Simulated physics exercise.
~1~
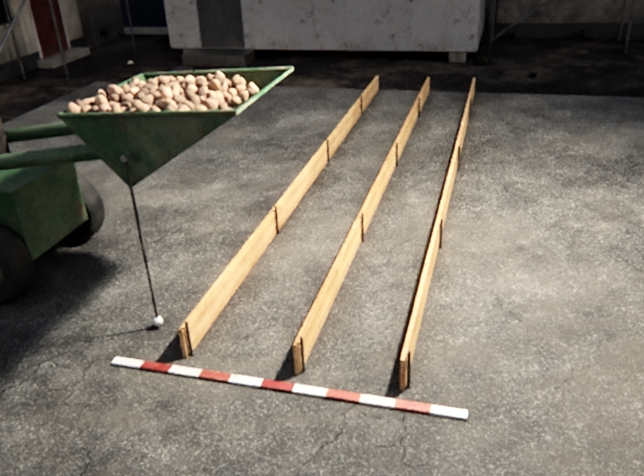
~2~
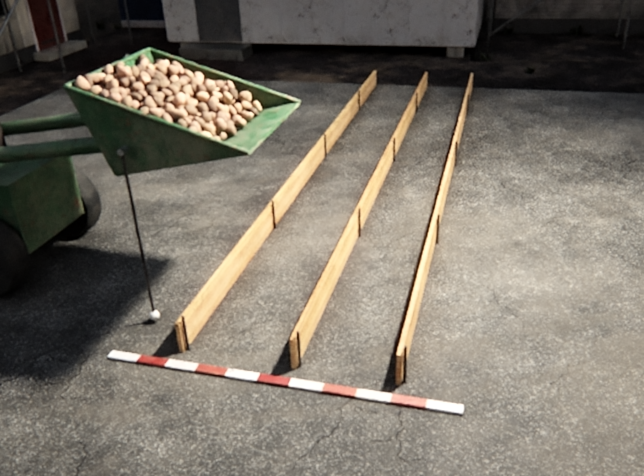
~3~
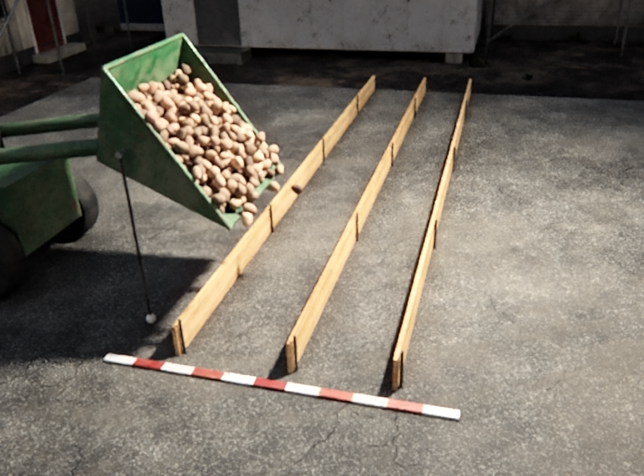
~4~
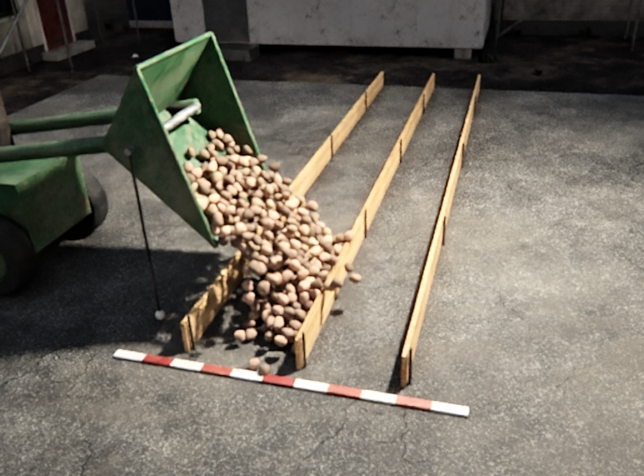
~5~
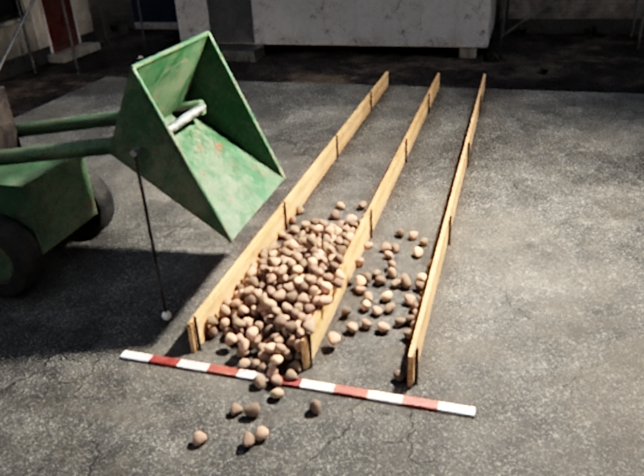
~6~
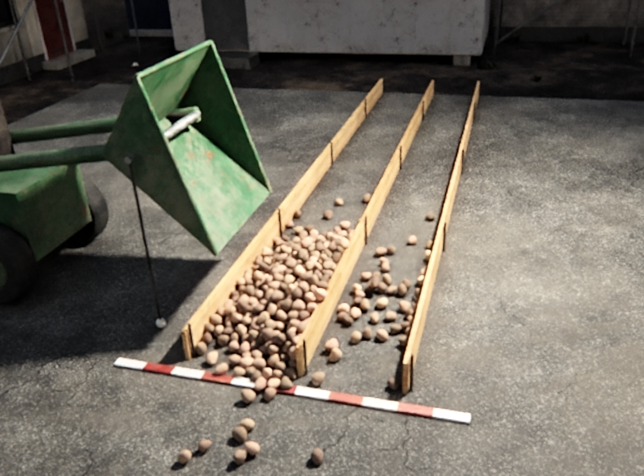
A green loader bucket tips brown stones between wooden planks, and some scatter beyond them.
